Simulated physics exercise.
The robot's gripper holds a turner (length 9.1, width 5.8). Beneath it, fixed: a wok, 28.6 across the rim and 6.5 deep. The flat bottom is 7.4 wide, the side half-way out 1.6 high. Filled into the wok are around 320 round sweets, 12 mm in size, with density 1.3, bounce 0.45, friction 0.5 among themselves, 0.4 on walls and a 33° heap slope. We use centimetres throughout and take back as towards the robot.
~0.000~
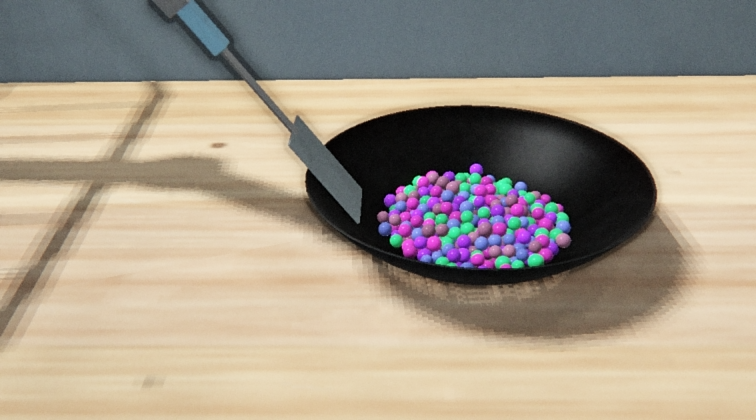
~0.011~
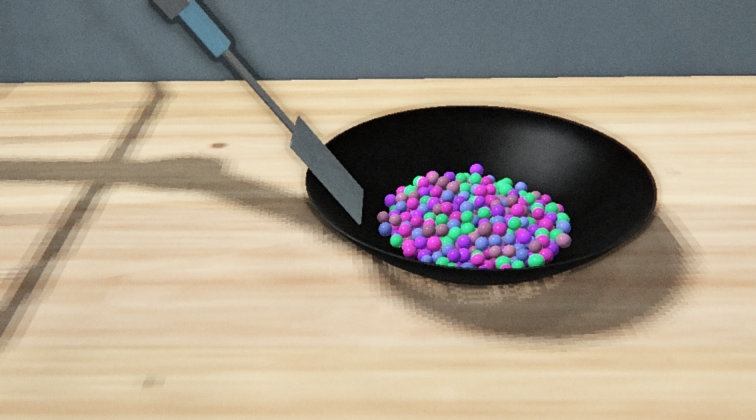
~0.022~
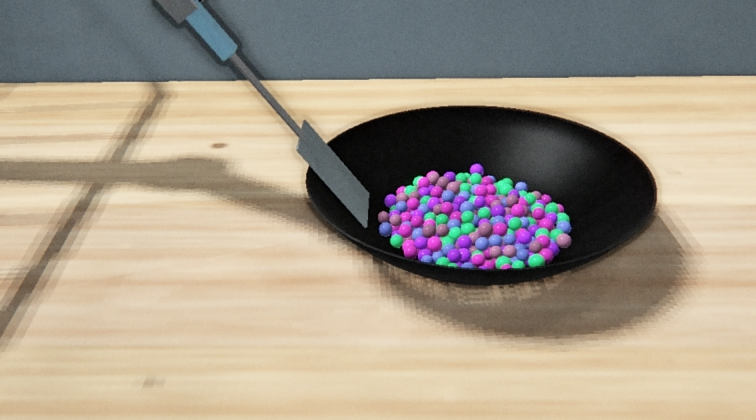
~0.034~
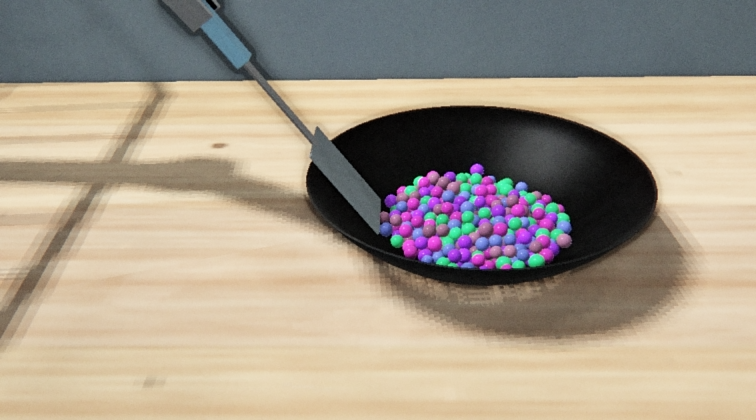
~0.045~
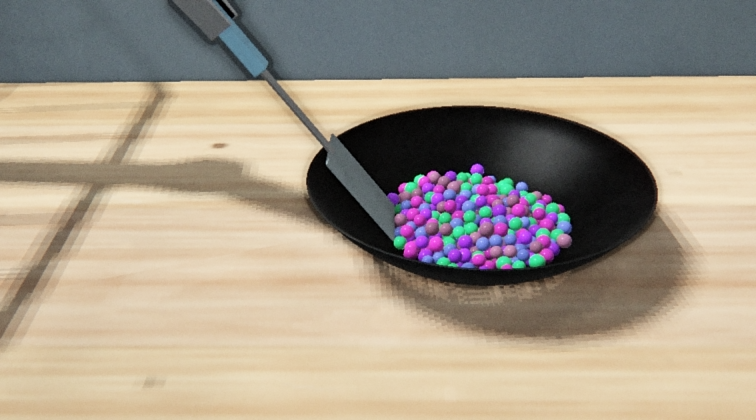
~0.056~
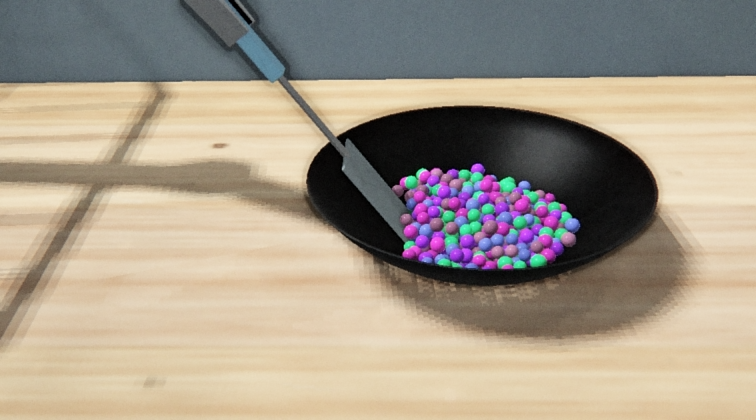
On a pale wooden surface against a grey-blue wall, a black wok holds a heap of small colourful balls, with a turner resting near its left side. The turner slides a short way right and down into the wok, meets the heap's left edge and nudges the balls slightly rightward.
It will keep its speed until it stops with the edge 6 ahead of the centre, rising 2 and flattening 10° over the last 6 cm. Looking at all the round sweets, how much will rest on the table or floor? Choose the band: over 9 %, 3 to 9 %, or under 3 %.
3 to 9 %.
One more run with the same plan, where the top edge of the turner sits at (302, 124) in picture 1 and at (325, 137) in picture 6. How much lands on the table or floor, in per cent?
About 0 per cent.
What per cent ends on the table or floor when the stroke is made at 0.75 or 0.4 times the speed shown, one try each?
Roughly 0 percent for the first try, 0 percent for the second.
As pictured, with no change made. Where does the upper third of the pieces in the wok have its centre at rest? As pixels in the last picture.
Somewhere near (581, 193) in the last picture.
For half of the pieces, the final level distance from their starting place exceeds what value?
Roughly 4 centimetres.
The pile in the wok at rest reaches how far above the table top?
It reaches about 6.5 cm.
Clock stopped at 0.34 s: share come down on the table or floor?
Some 2 per cent of the load.
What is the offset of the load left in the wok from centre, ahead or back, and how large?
The kept load is shifted forward by about 4.5 cm.
After 0.09 s, sloping 54°, highest piece 6 above the table; 321 in the wok.
After 0.12 s, sloping 51°, highest piece 7 above the table; 321 in the wok.
After 0.34 s, sloping 44°, highest piece 8 above the table; 305 in the wok, 7 on the table or floor, 9 on the blade or in flight.
After 1.39 s, sloping 44°, highest piece 6 above the table; 304 in the wok, 17 on the table or floor.
At rest, 304 in the wok, 17 on the table or floor. That is 5 % on the table or floor.
